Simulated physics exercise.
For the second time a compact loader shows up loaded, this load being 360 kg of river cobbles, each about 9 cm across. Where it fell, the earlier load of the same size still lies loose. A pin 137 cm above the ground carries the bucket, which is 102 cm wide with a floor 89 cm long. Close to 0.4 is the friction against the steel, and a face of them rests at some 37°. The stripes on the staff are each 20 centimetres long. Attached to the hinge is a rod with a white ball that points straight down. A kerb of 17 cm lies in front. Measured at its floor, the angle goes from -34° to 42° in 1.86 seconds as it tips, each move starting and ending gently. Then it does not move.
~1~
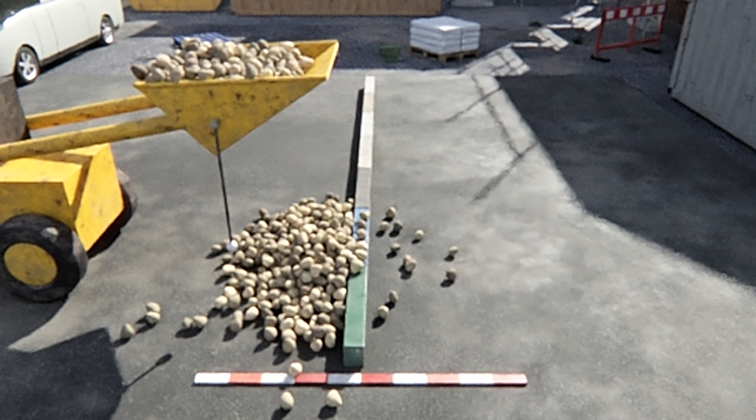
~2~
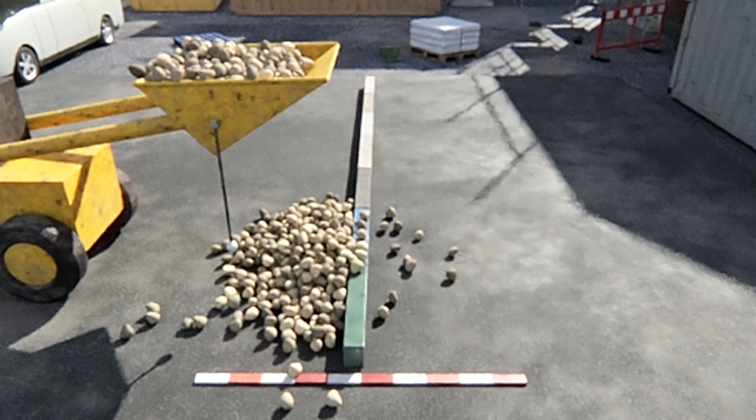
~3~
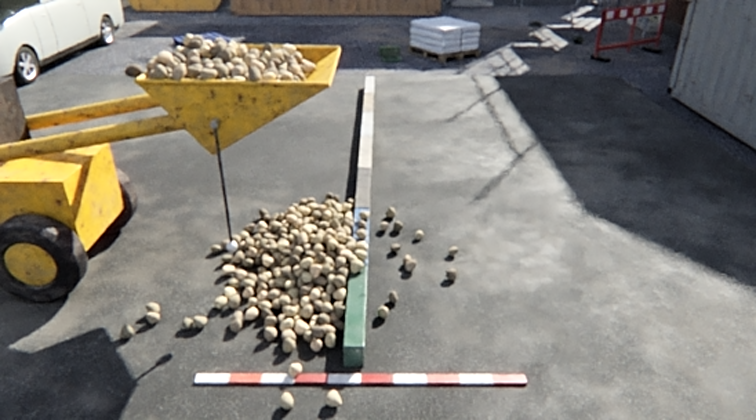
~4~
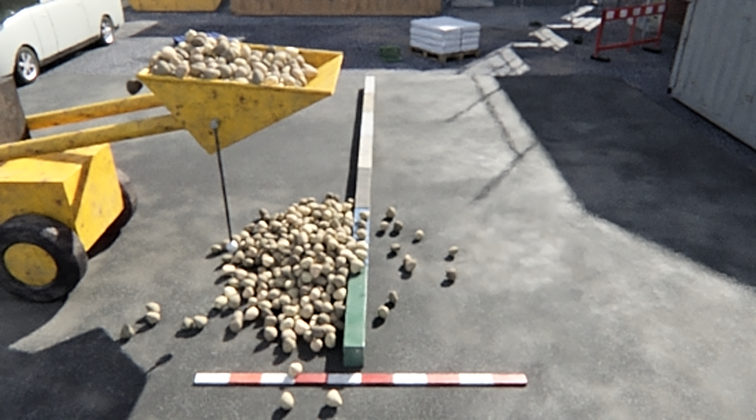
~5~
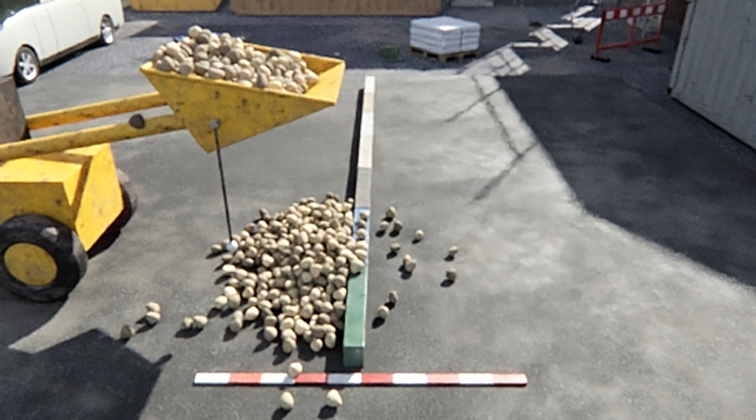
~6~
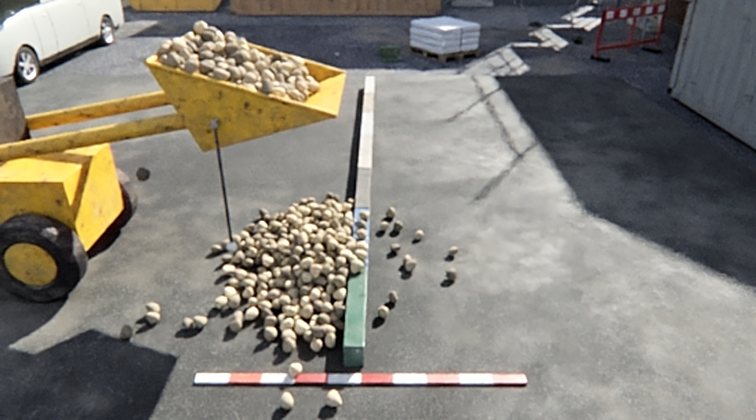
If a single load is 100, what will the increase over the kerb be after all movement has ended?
The increase will be around 68 per cent.
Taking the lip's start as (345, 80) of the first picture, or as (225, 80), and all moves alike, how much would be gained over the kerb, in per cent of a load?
Around 90 percent, then around 0 percent.
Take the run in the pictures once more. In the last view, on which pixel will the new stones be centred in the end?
Their middle rests near (393, 251).
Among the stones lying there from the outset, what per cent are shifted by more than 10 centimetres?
I'd say roughly 5 per cent of them.
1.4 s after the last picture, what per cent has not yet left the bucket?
Close to 20 in a hundred.
Then, 0.8 s after the last picture the floor is at 30°; in per cent of one load, 93 in the bucket, 105 on this side of the kerb, 3 over the kerb; the foremost stones are at (419, 266).
Then, 1.4 s after the last picture the floor is at 42°; in per cent of one load, 19 in the bucket, 150 on this side of the kerb, 32 over the kerb; the foremost stones are at (443, 249).
Then, 1.7 s after the last picture the floor is at 42°; in per cent of one load, 0 in the bucket, 141 on this side of the kerb, 60 over the kerb; the foremost stones are at (497, 263).
Then, 4.3 s after the last picture the floor is at 42°; in per cent of one load, 0 in the bucket, 130 on this side of the kerb, 71 over the kerb; the foremost stones are at (548, 250). Net gain over the kerb, 68.
